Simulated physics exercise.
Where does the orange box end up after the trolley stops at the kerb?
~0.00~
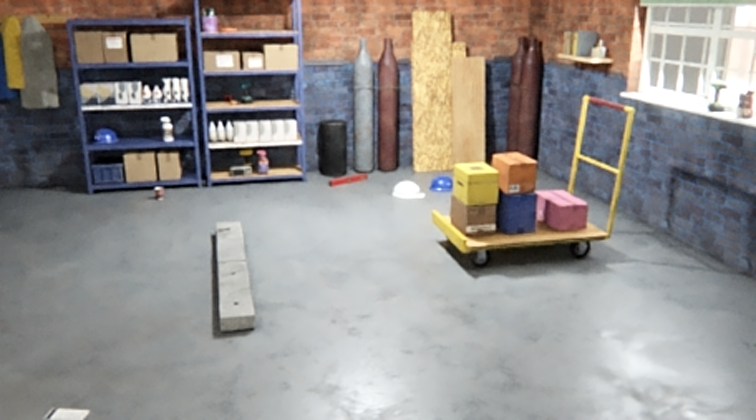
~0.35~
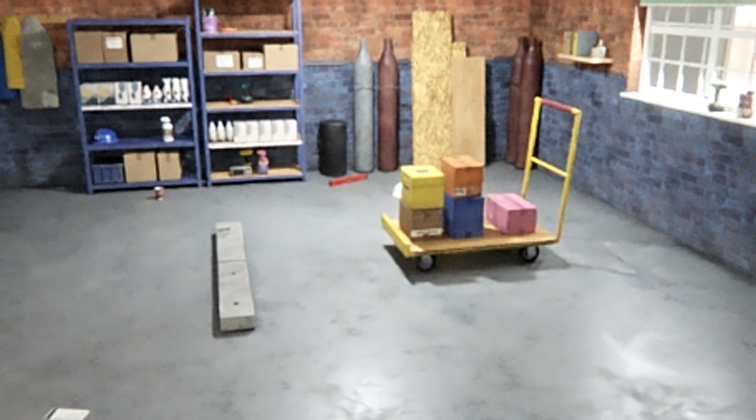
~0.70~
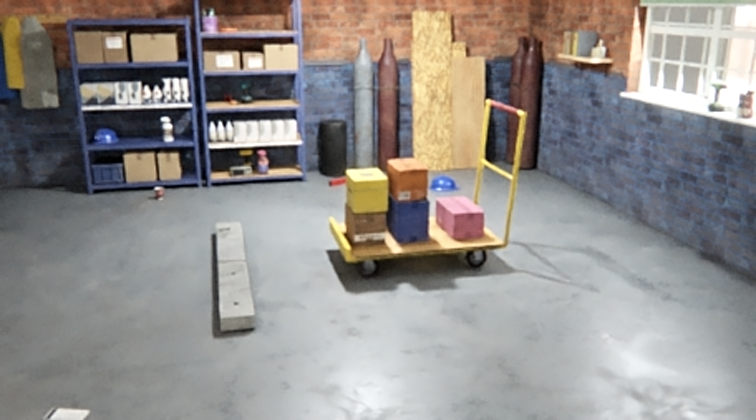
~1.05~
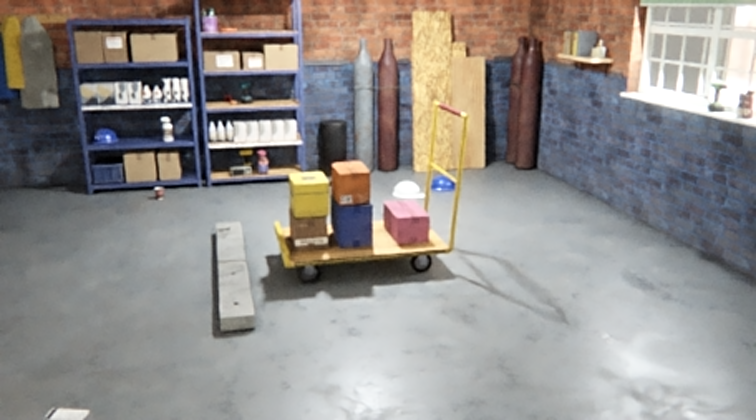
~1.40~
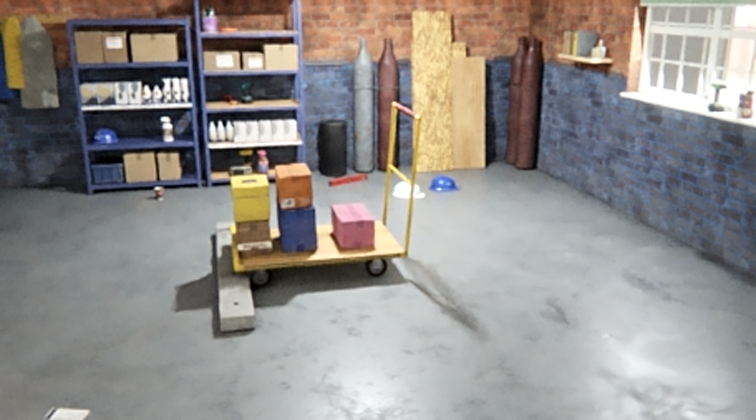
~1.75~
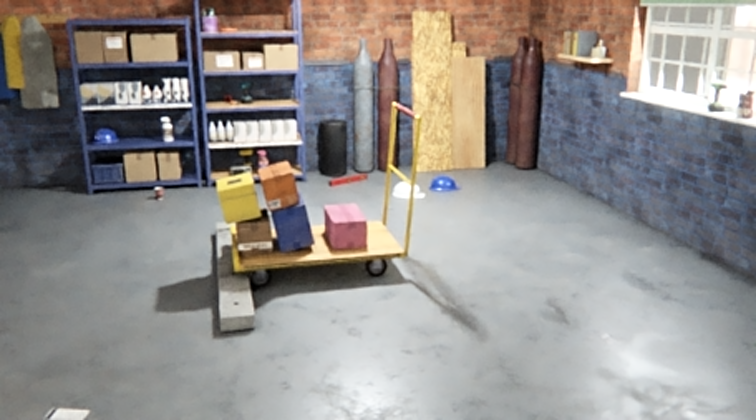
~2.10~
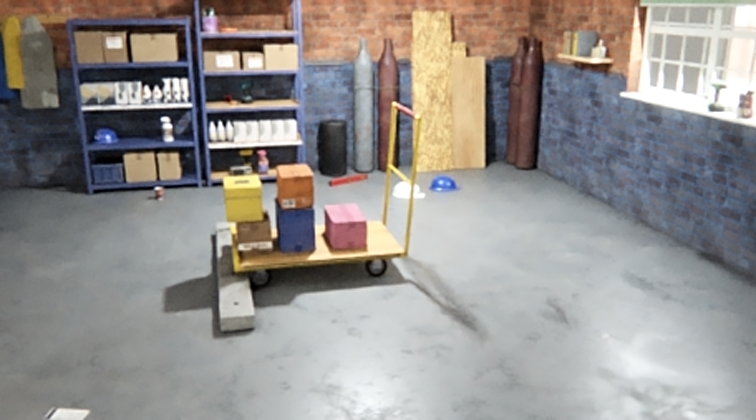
It stays aboard the trolley, resting on top of the blue box after tilting briefly to the left.
